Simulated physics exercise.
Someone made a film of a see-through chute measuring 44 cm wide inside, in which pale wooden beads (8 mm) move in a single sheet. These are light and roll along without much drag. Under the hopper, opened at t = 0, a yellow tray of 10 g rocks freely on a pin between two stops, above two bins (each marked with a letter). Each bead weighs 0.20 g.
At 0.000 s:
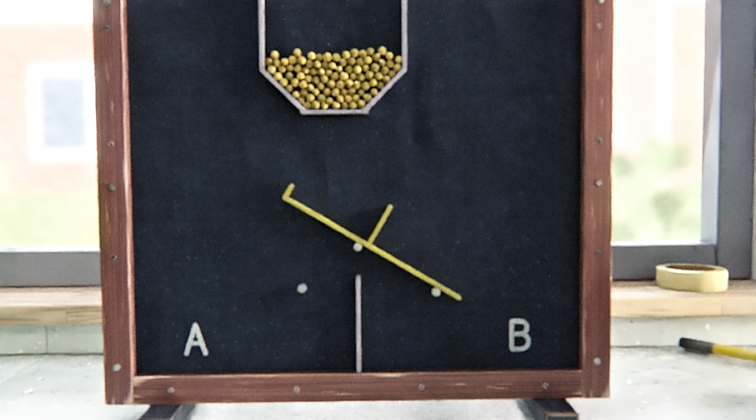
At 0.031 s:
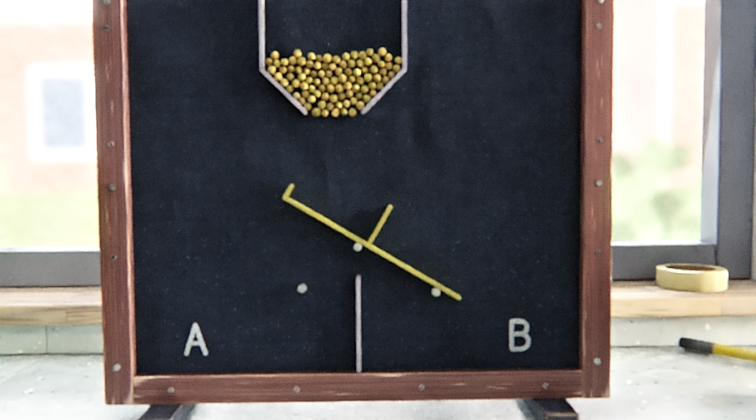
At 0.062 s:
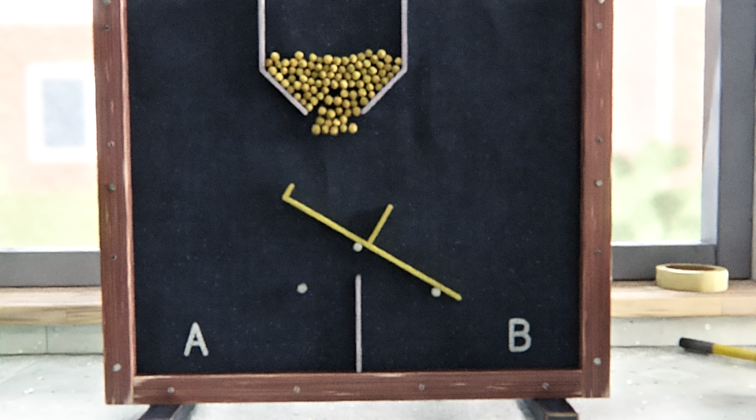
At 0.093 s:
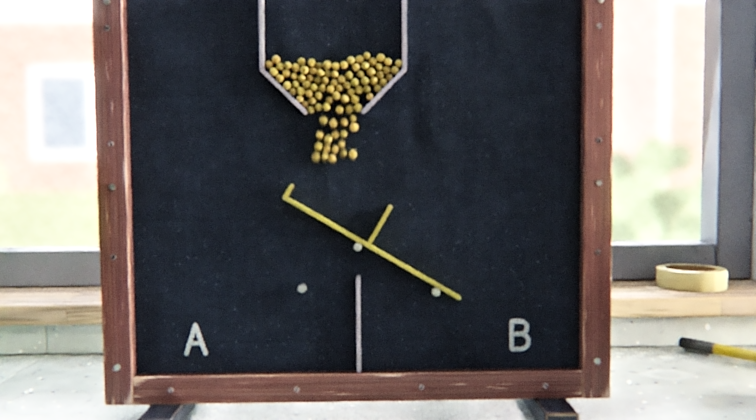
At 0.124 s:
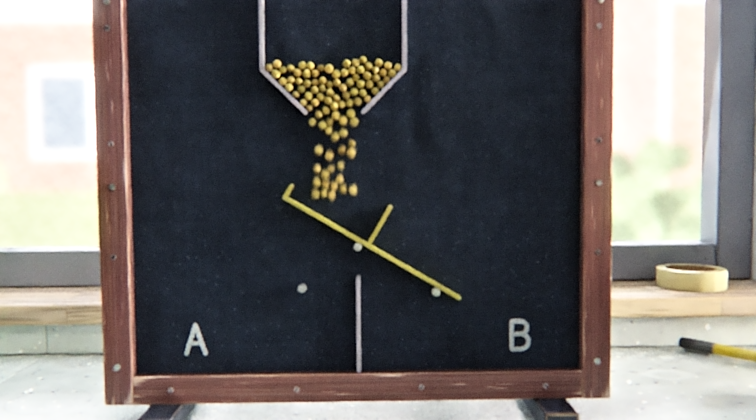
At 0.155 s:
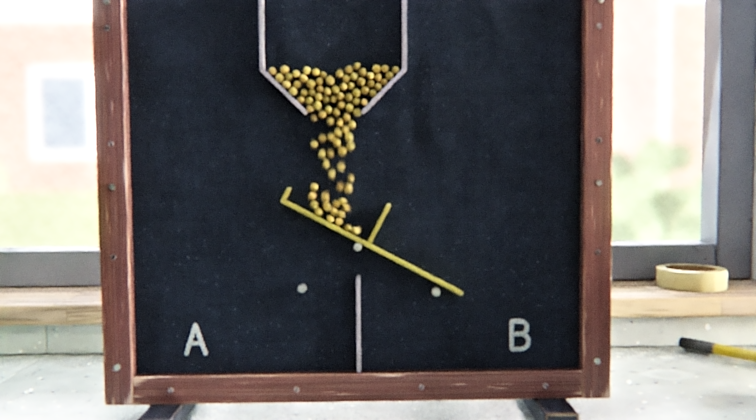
Yellow-brown beads pouring from an opened hopper onto a tilted yellow tray, gathering against its upright wall above bins A and B.
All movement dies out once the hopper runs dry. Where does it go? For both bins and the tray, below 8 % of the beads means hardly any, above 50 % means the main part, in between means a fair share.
At the finish, bin A gets over half. Bin B gets a tiny amount and the tray gets part of the load.
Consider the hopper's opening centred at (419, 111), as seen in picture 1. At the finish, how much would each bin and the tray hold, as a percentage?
Bin A ends with 0 %, bin B with 100 % and the tray with 0 %.
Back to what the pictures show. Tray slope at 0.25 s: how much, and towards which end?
Right end down, by close to 5°.
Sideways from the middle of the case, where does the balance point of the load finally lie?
The average place ends up near 10 cm to the left of the middle.
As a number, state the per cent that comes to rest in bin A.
Roughly 65 per cent.
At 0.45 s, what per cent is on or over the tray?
It comes to close to 60 in a hundred.
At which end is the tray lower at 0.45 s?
Left end.
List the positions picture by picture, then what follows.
The first picture shows gate shut, about 100 beads in the hopper; its mouth (305, 112) to (363, 112); tray right end down 31°; its ends (285, 198) and (458, 297), top of its upright wall (390, 207); pivot (358, 247); stops (302, 288) and (436, 292); a lip at the left end; bin A (195, 339), bin B (521, 335).
In the second picture, 4 out; bottom bead (325, 113); tray right end down 31°.
In the third picture, 11 out; bottom bead (334, 131); tray right end down 31°.
In the fourth picture, 18 out; bottom bead (332, 158); tray right end down 31°.
In the fifth picture, 29 out; bottom bead (332, 195); tray right end down 31°.
In the sixth picture, 40 out; bottom bead (356, 231); tray right end down 28°; its ends (283, 201) and (461, 293), top of its upright wall (388, 206).
By 0.25 s 75 % have left the hopper; tray right end down 4°; on or over it 75 %, past it to the left 0 %, to the right 0 %.
By 0.45 s 100 % have left the hopper; tray left end down 36°; on or over it 60 %, past it to the left 40 %, to the right 0 %.
By 0.80 s 100 % have left the hopper; tray left end down 36°; on or over it 35 %, past it to the left 65 %, to the right 0 %.
All still by 1.7 s, bin A 65 %, bin B 0 %, tray 35 %; tray left end down 36°.
